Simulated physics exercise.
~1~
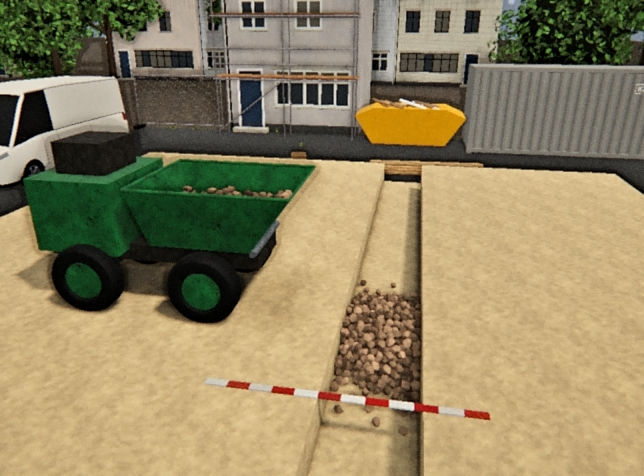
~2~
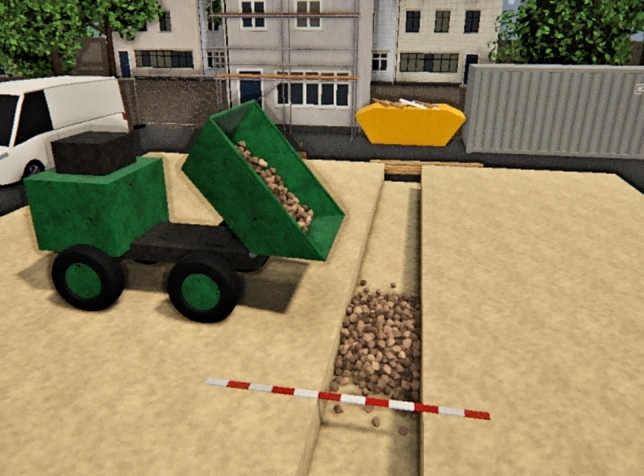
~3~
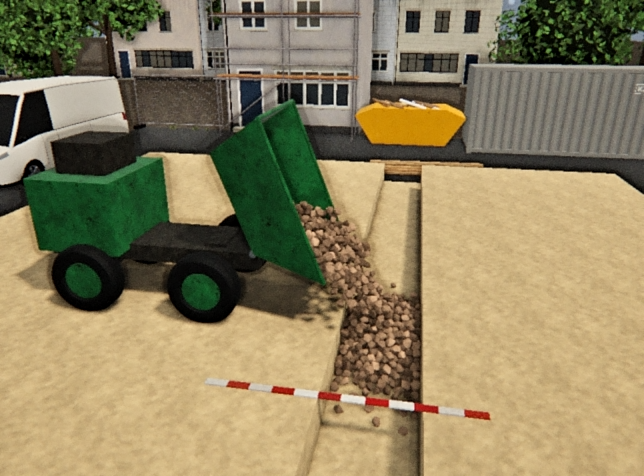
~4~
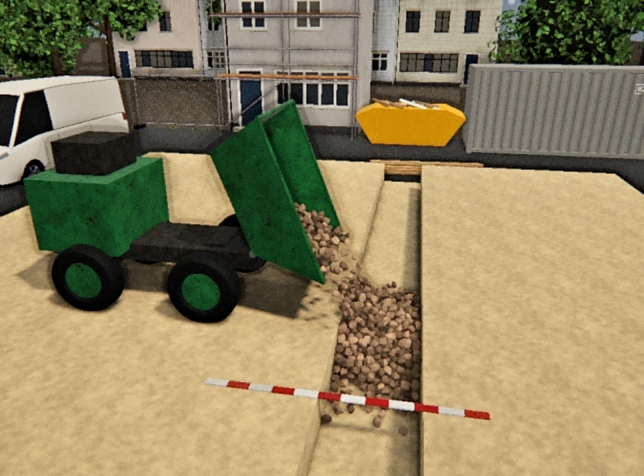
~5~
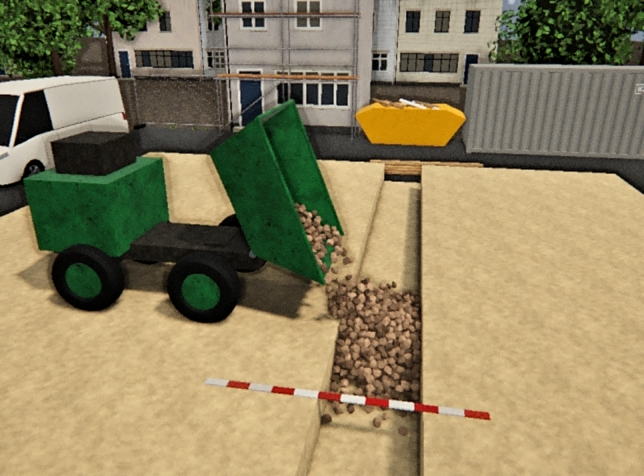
At first, a green dumper stands on sandy ground to the left of a straight trench, its body level and loaded with brown stones, while an earlier heap already lies in the trench behind a red and white striped pole. The body then tips steeply toward the trench, with the stones still held inside. As it tilts further, the stones pour over its lip and down onto the heap. The flow thins while the body stays raised. By the end, the heap in the trench has grown, a few stones lie near its edge, and a good part of the load remains in the tipped body.
